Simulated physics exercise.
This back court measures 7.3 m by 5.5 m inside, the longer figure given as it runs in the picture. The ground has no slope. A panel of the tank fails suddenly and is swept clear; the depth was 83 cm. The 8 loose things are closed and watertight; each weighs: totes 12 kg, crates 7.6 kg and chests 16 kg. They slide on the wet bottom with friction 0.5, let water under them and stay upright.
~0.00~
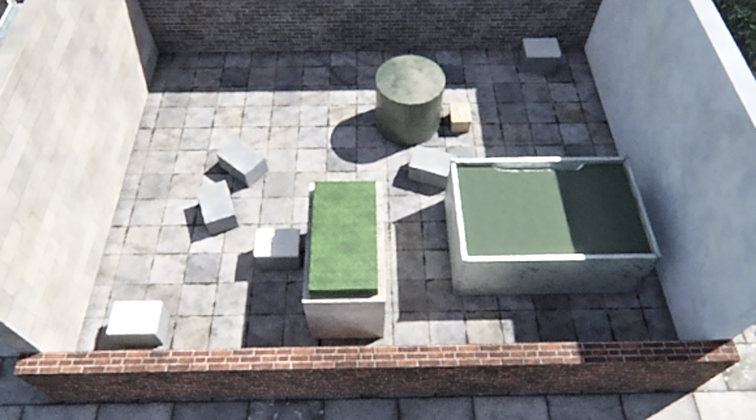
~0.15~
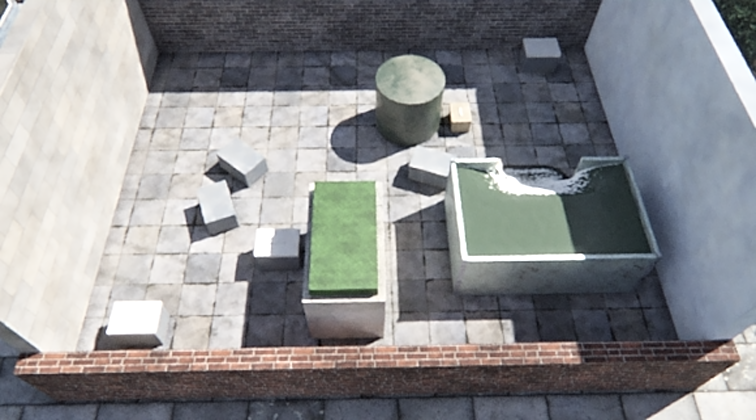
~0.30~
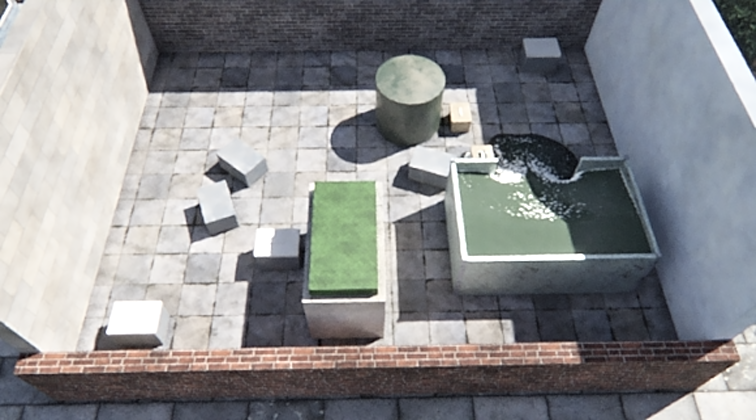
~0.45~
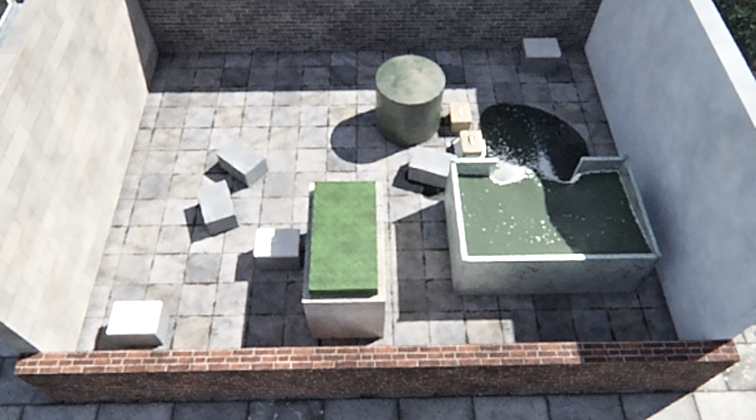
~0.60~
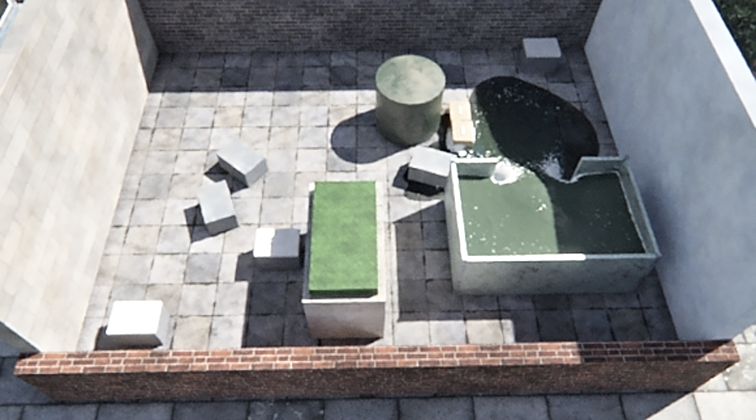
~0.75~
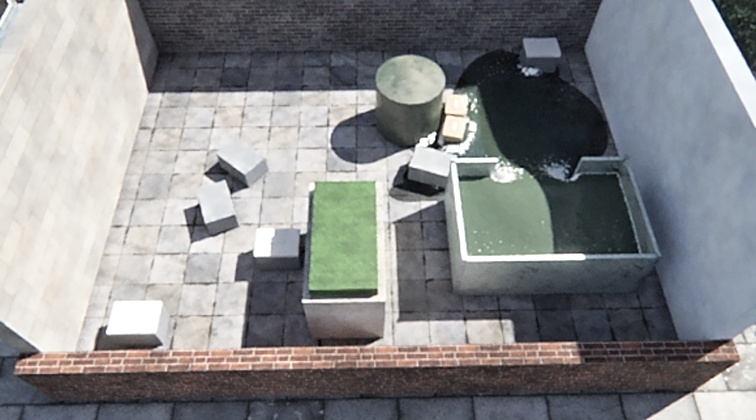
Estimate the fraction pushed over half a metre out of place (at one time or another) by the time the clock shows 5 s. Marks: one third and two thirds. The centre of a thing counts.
That comes to from one to two thirds.
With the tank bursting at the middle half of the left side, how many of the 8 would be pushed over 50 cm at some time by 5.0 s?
In that case 1 of them.
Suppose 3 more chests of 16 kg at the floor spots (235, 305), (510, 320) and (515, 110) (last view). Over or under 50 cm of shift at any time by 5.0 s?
In turn: Short of it, short of it, past it.
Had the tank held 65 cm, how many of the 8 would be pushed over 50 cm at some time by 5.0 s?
Then 3.
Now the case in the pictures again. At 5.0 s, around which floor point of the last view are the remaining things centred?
Near (305, 170).
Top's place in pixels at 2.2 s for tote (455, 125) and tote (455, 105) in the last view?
Near (462, 95) and (347, 69).
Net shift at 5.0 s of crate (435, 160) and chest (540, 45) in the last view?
In turn: 30 cm, 80 cm.
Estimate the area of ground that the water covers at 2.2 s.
Some 17 m2.
After 1.1 s 2 of 8 are over 50 cm from their spots; 2 afloat.
After 2.2 s 2 of 8 are over 50 cm from their spots; 2 afloat.
After 3.5 s 2 of 8 are over 50 cm from their spots; 2 afloat.
After 5.0 s 3 of 8 are over 50 cm from their spots, and 3 have been at some point; 1 afloat.
